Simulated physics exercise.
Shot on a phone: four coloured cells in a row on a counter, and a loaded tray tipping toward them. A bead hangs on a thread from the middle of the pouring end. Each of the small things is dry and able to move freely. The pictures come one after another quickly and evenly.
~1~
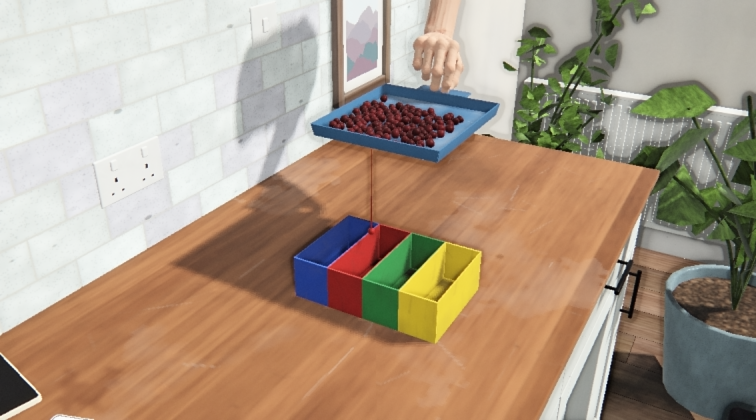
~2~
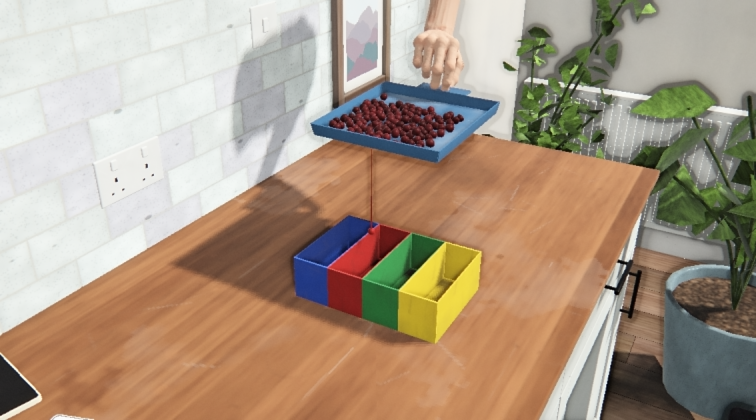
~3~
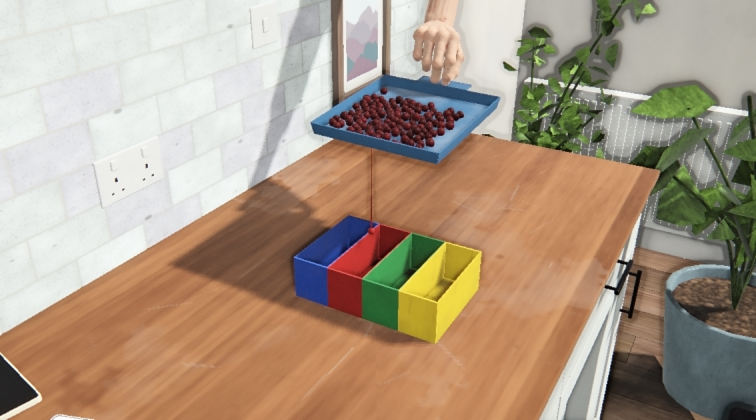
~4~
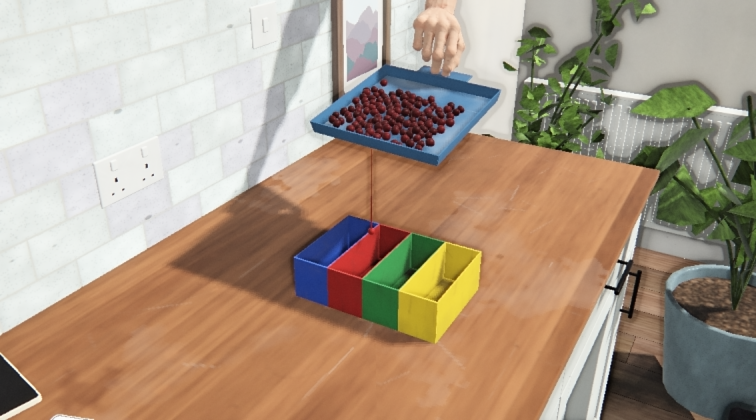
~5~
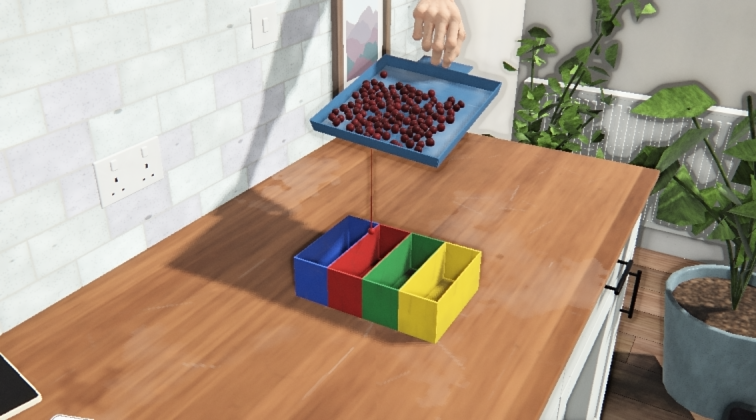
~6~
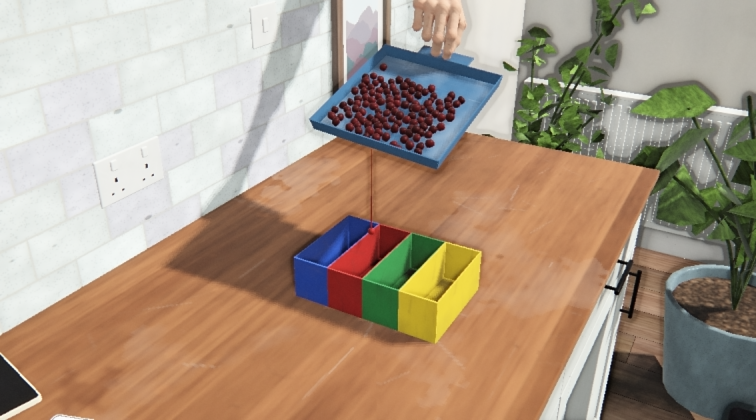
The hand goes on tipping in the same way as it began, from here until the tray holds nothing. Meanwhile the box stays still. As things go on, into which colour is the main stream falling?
The main stream falls into the green cell.
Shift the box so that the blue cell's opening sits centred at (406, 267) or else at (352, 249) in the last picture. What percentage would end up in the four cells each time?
Well, you'd get about 70 per cent and then about 100 per cent.
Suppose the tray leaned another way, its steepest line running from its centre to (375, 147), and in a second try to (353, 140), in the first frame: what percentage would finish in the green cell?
Lab note: Try 1 = 20 %, try 2 = 0 %.
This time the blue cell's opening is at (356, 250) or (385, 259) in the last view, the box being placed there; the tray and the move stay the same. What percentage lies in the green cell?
40 %, 0 %.
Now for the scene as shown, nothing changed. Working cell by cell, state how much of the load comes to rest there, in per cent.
Per cell: Blue at 0 %, red at 20 %, green at 40 %, yellow at 30 %.
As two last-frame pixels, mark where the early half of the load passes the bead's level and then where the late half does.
Roughly (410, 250) first, then roughly (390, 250).
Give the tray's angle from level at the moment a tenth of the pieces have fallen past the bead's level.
About 105 degrees.
Shortly afterwards, tray tipped steeply; all but a few on the tray; only a few in the yellow cell.
Next, tray tipped right over; all but a few on the tray; only a few in the yellow cell.
Some moments later, tray tipped past a quarter turn; near half in the green cell; near a quarter in the yellow cell; near a quarter in the red cell; only a few in the blue cell; a little falling or outside the box.
In the end, tray tipped past a quarter turn; near half in the green cell; near a quarter in the yellow cell; near a quarter in the red cell; only a few in the blue cell; a little outside the box.
